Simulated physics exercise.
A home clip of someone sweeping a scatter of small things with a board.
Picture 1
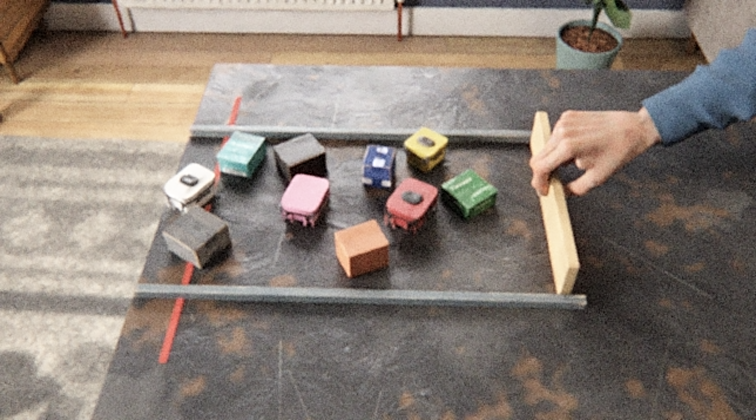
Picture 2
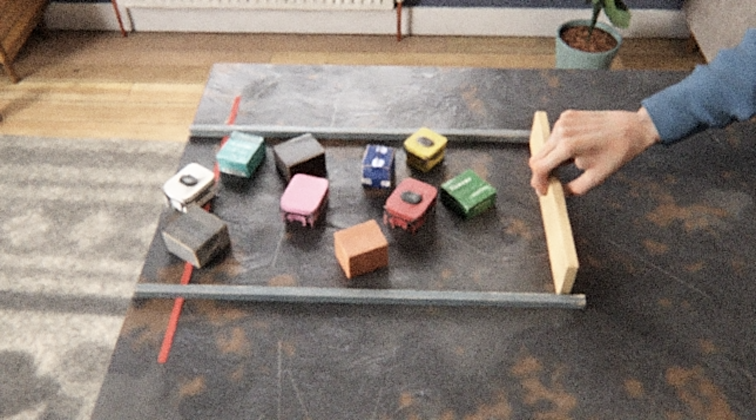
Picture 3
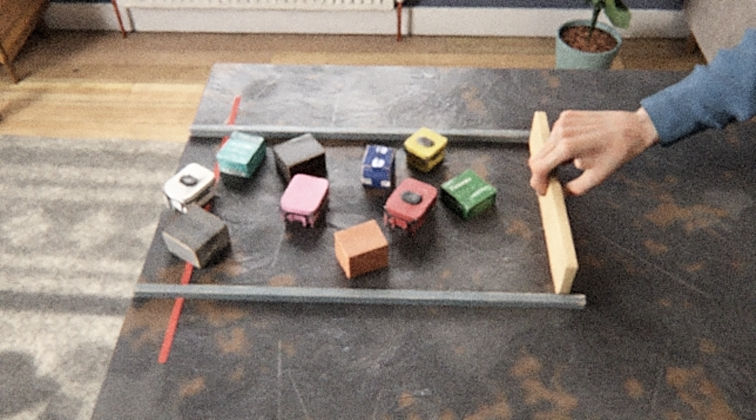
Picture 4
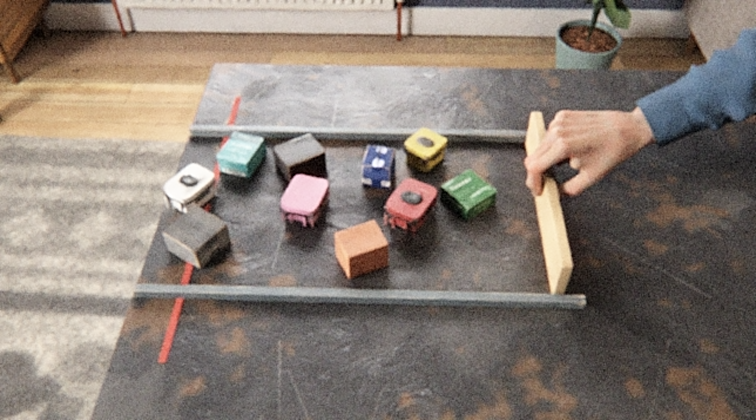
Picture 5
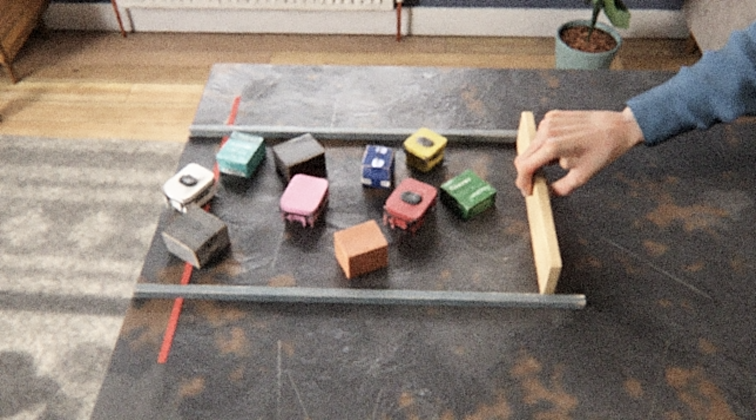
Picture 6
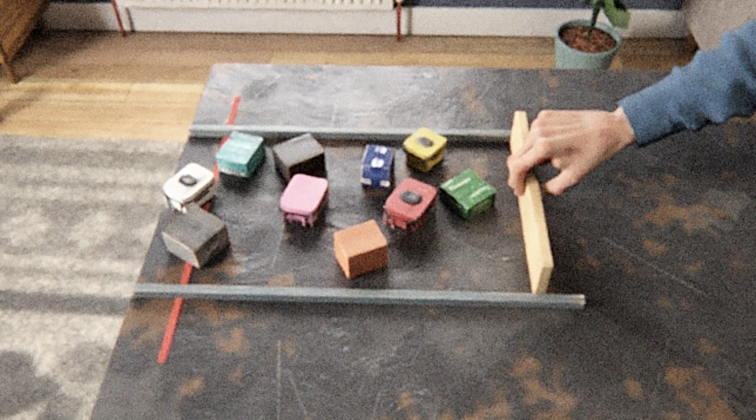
A hand slides a wooden board slightly left while the small scattered items stay still.
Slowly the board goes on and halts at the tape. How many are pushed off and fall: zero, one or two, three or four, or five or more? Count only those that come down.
Here the number that fall off is five or more.
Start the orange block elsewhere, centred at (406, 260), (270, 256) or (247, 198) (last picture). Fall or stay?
The orange block remains up; stays on; falls.
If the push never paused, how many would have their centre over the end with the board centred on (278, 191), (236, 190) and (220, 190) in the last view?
The counts: 0, 2 and 4.
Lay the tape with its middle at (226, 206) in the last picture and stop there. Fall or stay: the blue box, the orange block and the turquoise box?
The blue box remains up; the orange block holds on; the turquoise box tumbles off.
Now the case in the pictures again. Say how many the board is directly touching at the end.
In contact: 4.
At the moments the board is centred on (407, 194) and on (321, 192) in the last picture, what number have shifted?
At the one place 4, at the other 8.
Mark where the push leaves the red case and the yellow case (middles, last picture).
About (174, 219), and the other about (203, 151).
Early on, none off yet; white case at rest near (191, 191); grey box at rest near (197, 236); turquoise box at rest near (241, 154).
A while later, none off yet; white case at rest near (191, 191); grey box at rest near (197, 236); turquoise box travelled a little near (228, 151).
Further along, none off yet; white case travelled a little near (167, 189); grey box travelled a little near (180, 241); turquoise box travelled about its own width near (181, 143).
Finally, the number that fall off is five or more; lost, blue box, pink case, black block, turquoise box, grey box and white case.
